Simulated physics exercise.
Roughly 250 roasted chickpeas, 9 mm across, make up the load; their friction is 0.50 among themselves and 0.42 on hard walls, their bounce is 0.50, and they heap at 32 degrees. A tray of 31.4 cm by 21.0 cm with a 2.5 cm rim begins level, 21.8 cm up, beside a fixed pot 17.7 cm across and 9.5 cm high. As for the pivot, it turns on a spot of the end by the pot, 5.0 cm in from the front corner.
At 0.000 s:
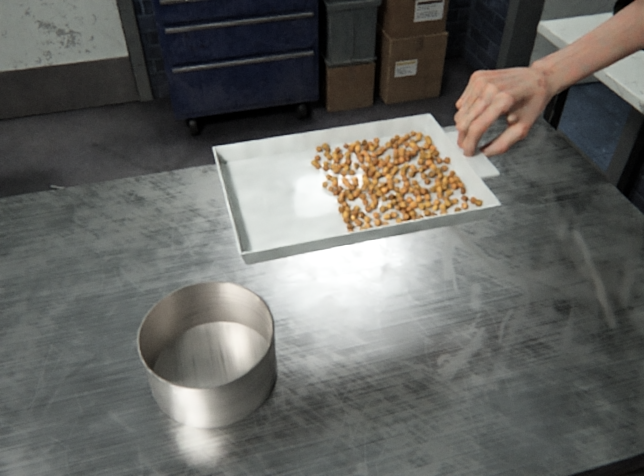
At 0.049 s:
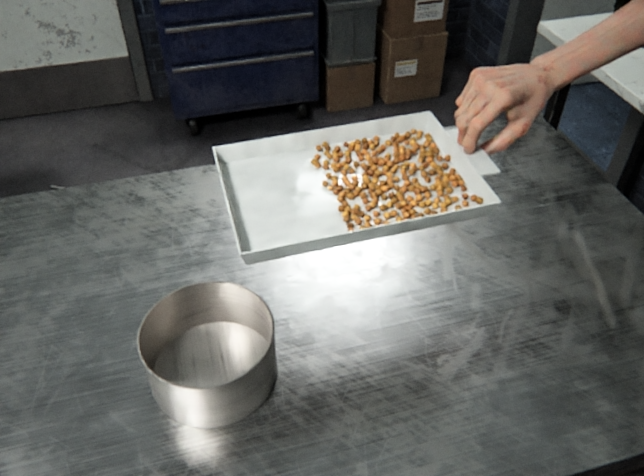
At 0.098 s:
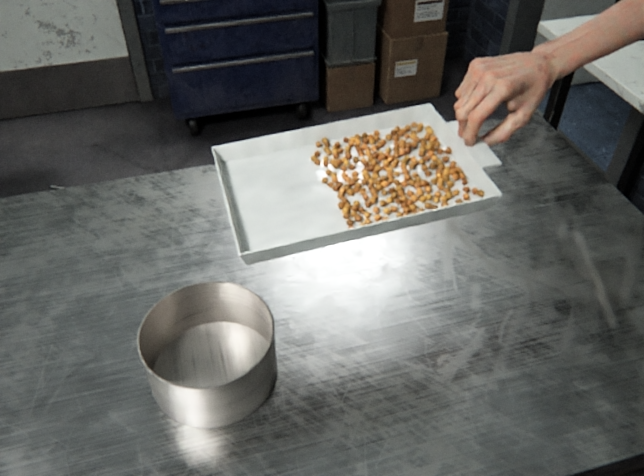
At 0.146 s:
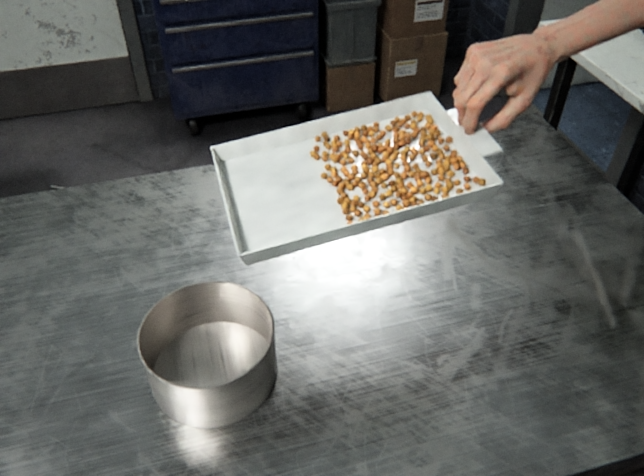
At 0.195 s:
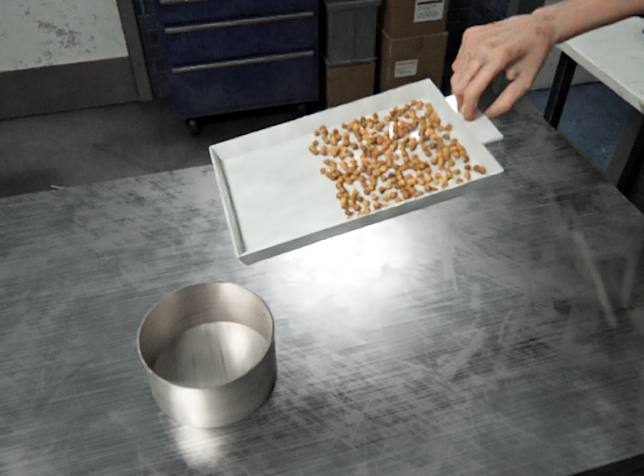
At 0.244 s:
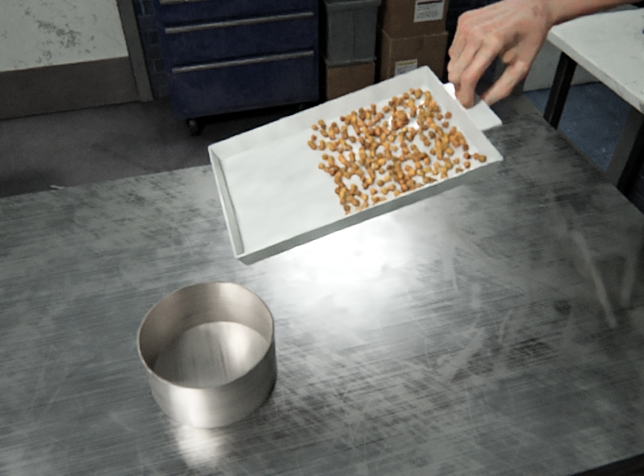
A white tray with roasted chickpeas gathered toward its right side tilted gradually as a hand raised its right end, leaving the left end lower, near a round metal pot on a scratched table.
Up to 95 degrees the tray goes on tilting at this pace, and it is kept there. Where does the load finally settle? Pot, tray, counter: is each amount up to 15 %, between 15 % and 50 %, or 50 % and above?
Pot: 50 % and above; left on the tray: Up to 15 %; counter: Between 15 % and 50 %.
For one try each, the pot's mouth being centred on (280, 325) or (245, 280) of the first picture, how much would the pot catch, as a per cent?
About 10 and 35 per cent.
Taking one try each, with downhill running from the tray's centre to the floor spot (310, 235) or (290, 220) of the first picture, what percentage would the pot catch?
That would be close to 90 per cent and then close to 95 per cent.
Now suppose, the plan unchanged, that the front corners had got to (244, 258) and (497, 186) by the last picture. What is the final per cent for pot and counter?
The pot gets 65 and the counter 35.
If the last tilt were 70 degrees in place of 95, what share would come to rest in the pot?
About 20 in a hundred would end up in the pot.
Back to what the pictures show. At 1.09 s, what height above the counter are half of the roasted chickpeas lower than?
Some 24 cm.
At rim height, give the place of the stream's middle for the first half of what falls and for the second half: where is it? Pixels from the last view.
Earlier half at about (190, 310), later half at about (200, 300) in pixels.
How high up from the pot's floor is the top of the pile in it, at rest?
About 2.0 cm.
After 0.75 s, tilt 52 degrees; the tray holds 100 %, the pot 0 %.
After 1.09 s, tilt 78 degrees; the tray holds 70 %, the pot 20 %.
Then, at 1.53 s, tilt 95 degrees; the tray holds 25 %, the pot 35 %.
At rest (2.3 s), pot 70 %, tray 0 %, counter 30 %.
